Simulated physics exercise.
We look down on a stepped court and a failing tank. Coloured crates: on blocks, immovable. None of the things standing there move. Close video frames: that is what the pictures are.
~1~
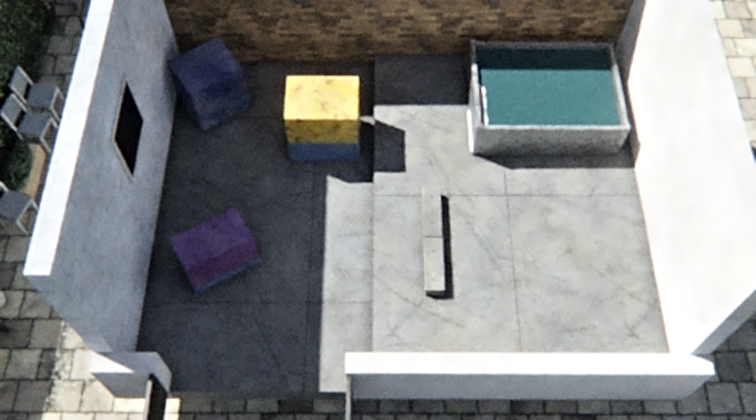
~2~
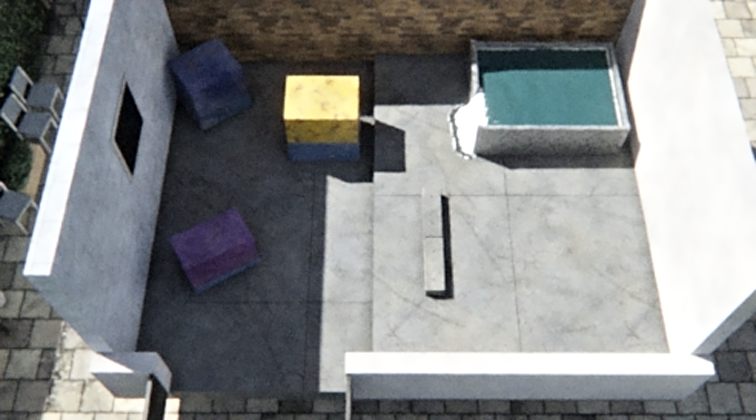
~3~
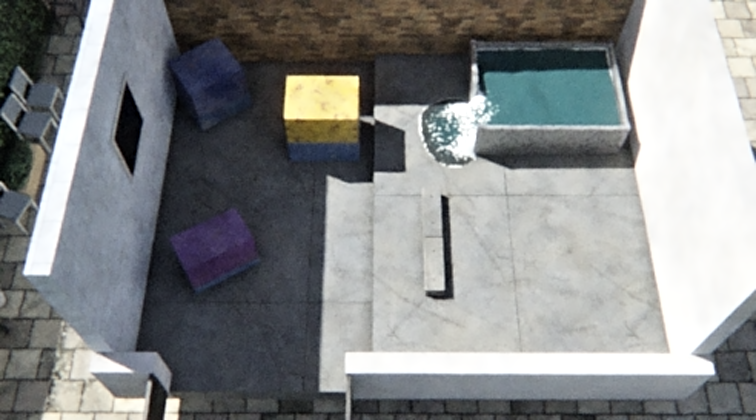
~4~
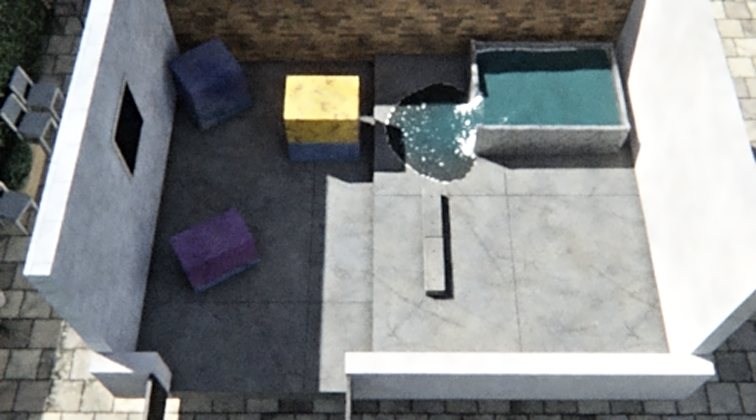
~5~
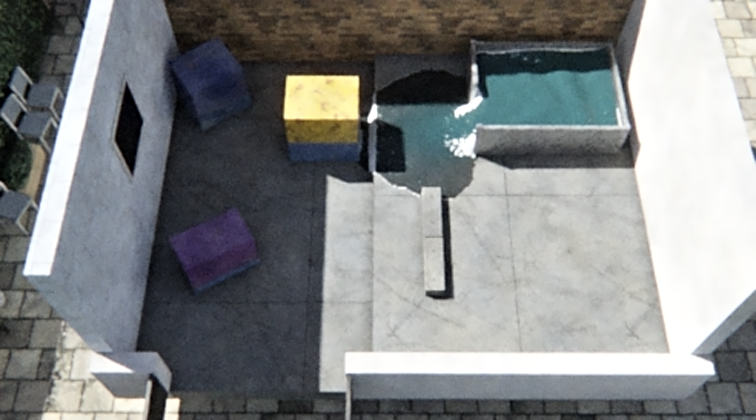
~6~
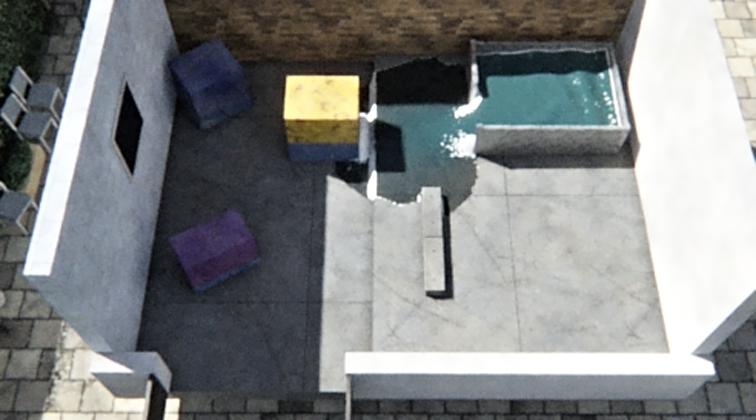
In a walled stepped court with blue, yellow and purple crates, water burst from the left side of a still tank, foamed onto the paving and spread leftward past the yellow crate's near corner.
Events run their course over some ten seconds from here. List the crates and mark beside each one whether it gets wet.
Blue crate - stays dry; yellow crate - stays dry; purple crate - gets wet.
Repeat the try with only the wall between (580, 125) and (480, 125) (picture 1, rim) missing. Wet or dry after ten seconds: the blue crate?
In that case the blue crate is never flooded.
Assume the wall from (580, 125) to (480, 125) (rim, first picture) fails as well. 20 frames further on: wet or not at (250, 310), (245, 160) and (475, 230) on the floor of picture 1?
Taking them in turn, I get sodden, then left untouched, then sodden.
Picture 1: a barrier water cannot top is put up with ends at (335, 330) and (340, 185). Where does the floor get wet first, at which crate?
That would be the yellow one.
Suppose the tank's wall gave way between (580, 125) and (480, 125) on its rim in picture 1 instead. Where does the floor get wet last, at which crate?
Last in line is the blue one.
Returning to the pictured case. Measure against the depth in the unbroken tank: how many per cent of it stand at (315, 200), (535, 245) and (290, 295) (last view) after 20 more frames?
Roughly 6 per cent, 0 per cent and 6 per cent.
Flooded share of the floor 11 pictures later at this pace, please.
That should be about 35 %.
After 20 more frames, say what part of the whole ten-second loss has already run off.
About 10 per cent.
A moment on, water covers 20 % of the floor; the blue crate not reached, the yellow crate water round its plinth, the purple crate not reached.
Next, water covers 35 % of the floor; the blue crate water round its plinth, the yellow crate water round its plinth, the purple crate water round its plinth.
Then, water covers 50 % of the floor; the blue crate water round its plinth, the yellow crate water round its plinth, the purple crate water round its plinth.
Later, water covers 55 % of the floor; the blue crate water round its plinth, the yellow crate water round its plinth, the purple crate water round its plinth.
In the end, water covers 55 % of the floor; the blue crate stayed above the water, the yellow crate stayed above the water, the purple crate was topped.
